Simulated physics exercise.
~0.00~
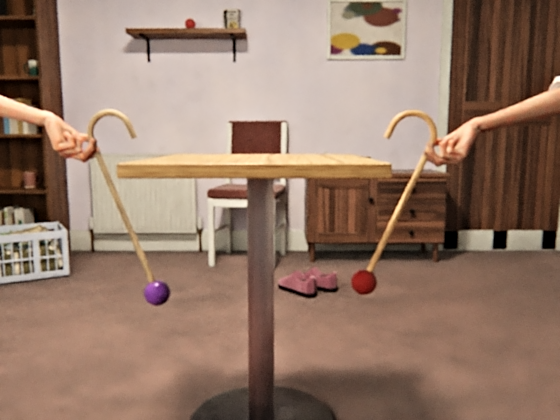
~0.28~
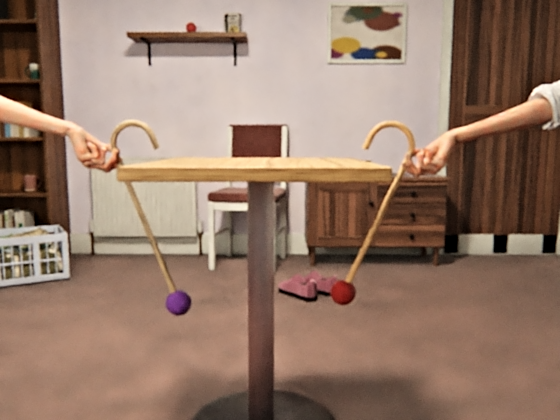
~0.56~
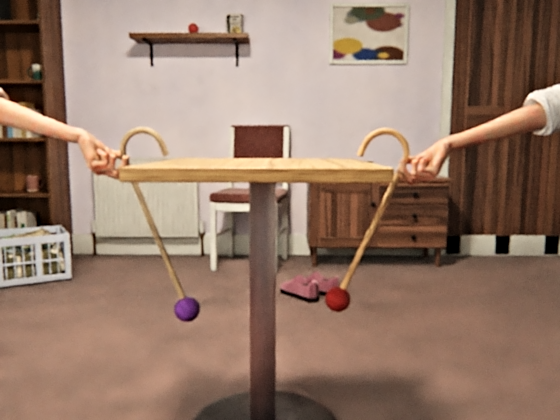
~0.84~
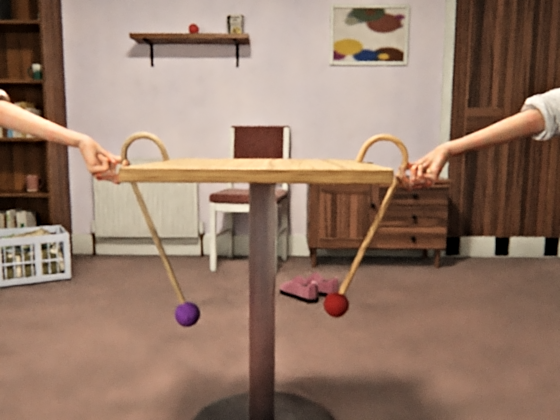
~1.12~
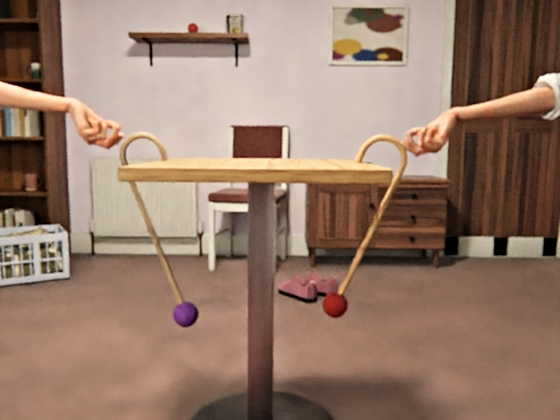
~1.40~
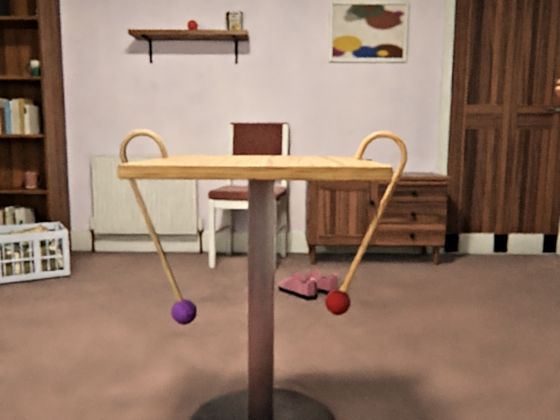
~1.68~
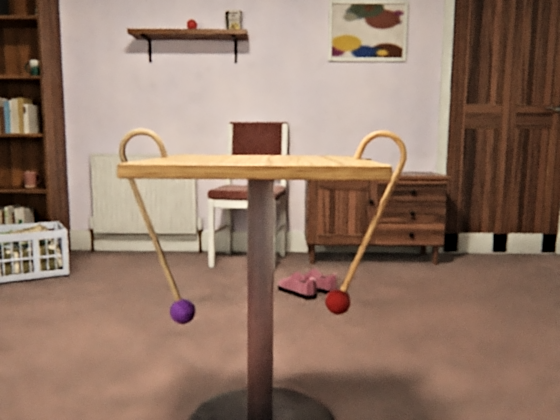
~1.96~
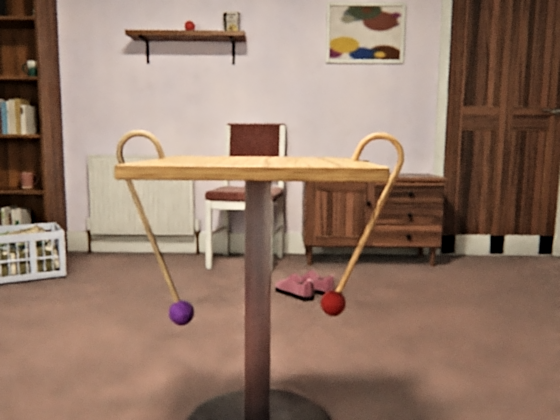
In a living room, two hands hook ball-ended canes on a table's edges, leaving both hanging.
